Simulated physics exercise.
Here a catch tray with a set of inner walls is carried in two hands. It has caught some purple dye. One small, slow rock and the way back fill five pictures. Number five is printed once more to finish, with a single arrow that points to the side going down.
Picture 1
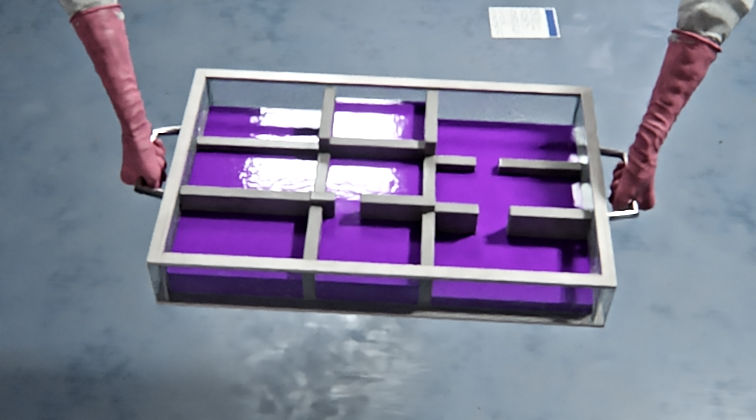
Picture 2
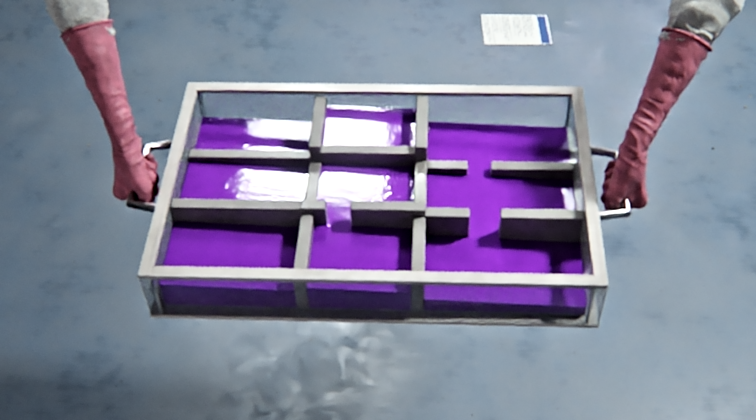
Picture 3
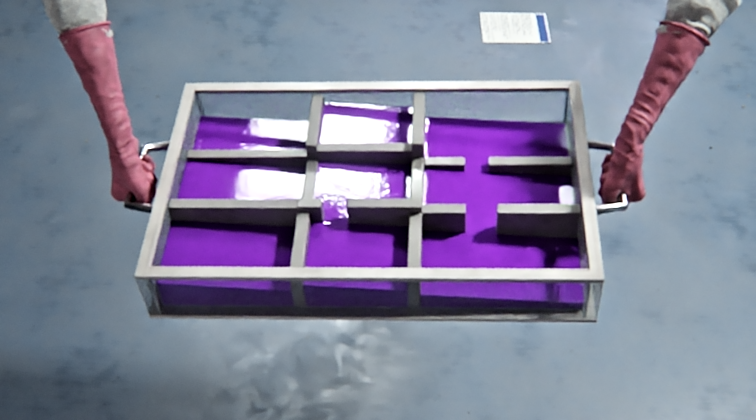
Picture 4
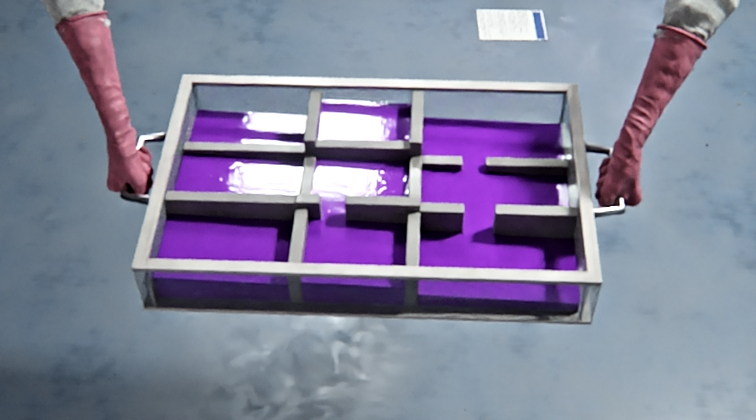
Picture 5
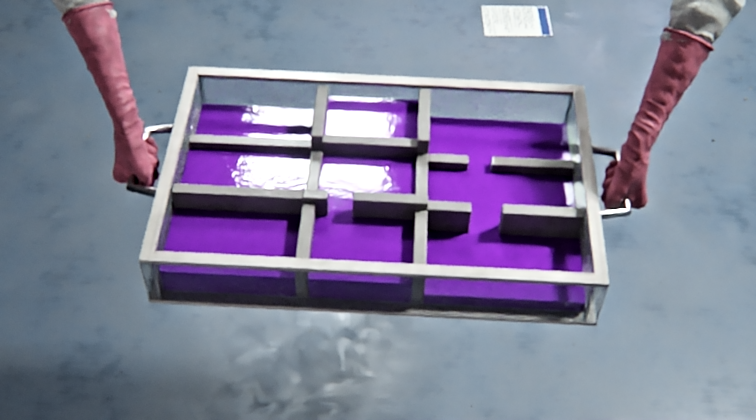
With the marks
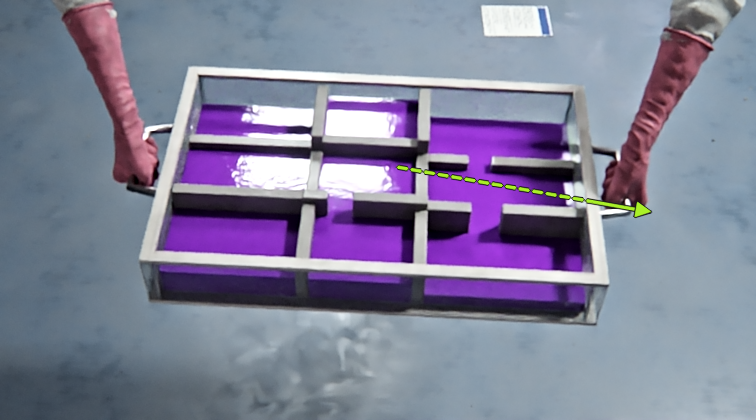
The footage shows two pink-gloved hands holding a clear-sided tray of purple liquid, divided by grey inner walls, over a mottled blue-grey surface; they tilt it slightly down to the left, then bring it back level.
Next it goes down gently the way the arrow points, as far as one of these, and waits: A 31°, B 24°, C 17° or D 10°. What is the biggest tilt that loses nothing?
Slope C just does it.
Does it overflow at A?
Yes.
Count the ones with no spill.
Two.
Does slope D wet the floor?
No.
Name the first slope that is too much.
It is B.
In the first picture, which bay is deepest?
That is the back middle bay.
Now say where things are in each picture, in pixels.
The tray is level; deepest in the back middle bay, at (379, 123), shallowest in the back right, in the first picture.
Tipped about 3° down to the left; no wall is crossed, in the second picture.
Tipped about 4° down to the left; no wall is crossed, in the third picture.
Tipped about 2° down to the left; no wall is crossed, in the fourth picture.
The tray is level; deepest in the back middle bay, at (372, 121), shallowest in the centre right, in the fifth picture.
The arrow ends at (645, 211).
With A, about 40 % goes over the rim.
With B, about 15 % goes over the rim.
With C, nothing spills; the front right bay holds the most.
With D, nothing spills; the front left bay holds the most.
